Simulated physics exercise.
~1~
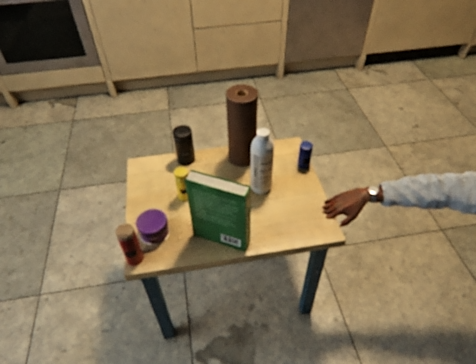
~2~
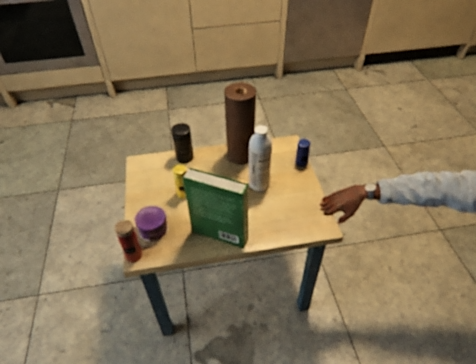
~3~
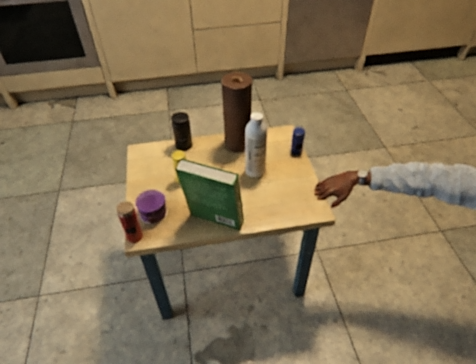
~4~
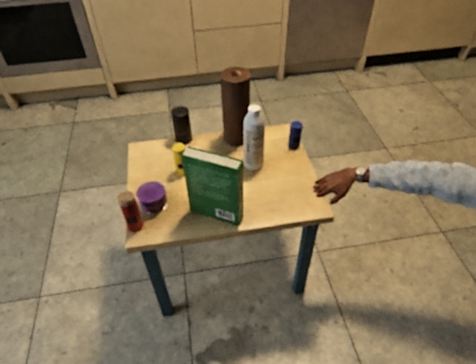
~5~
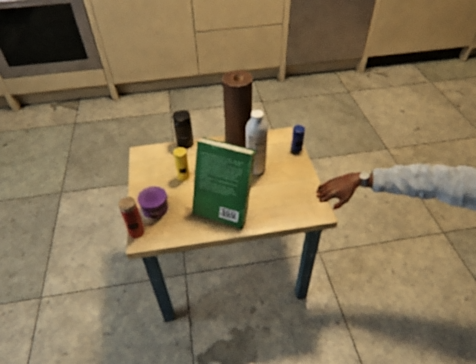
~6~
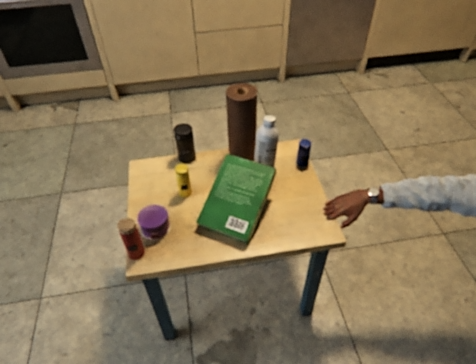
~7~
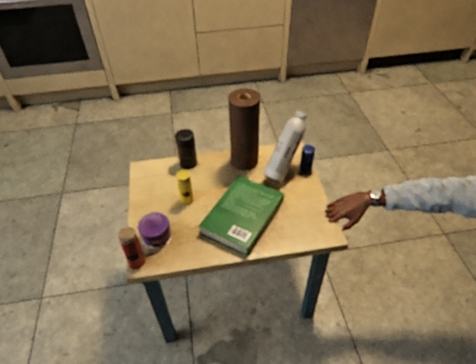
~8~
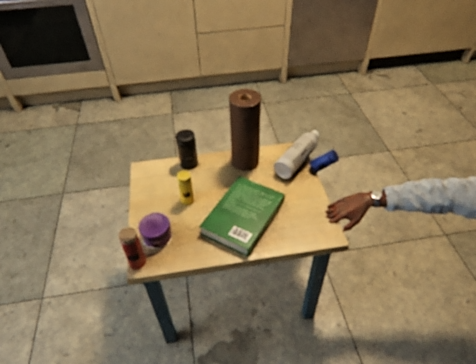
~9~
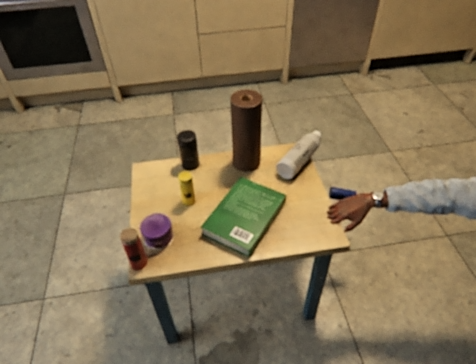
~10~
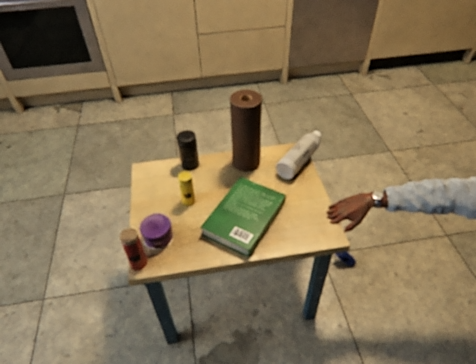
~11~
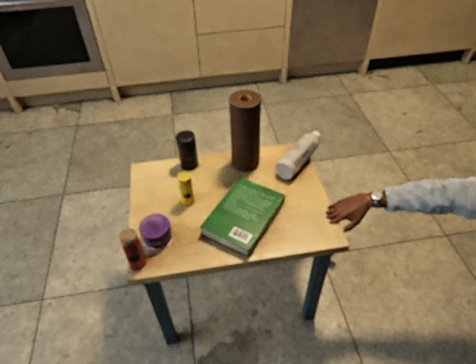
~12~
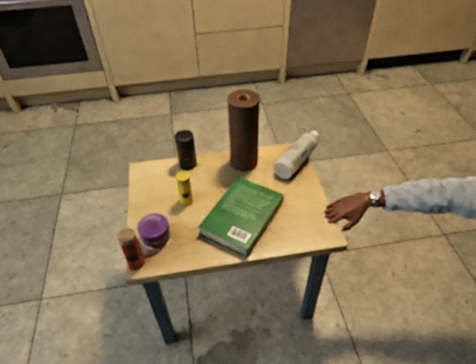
A small wooden side table shifts on a grey tiled kitchen floor, seen from above and in front, while a hand rests by its right edge. It holds a green book, a white bottle, a tall brown roll, a black jar, a purple tub and red, yellow and blue shakers. The table slides away a little, then comes back as the book tips and falls flat. The white bottle leans right and topples toward the blue shaker, which tips and drops off the right side. The book and bottle end lying on the table, the others still standing.
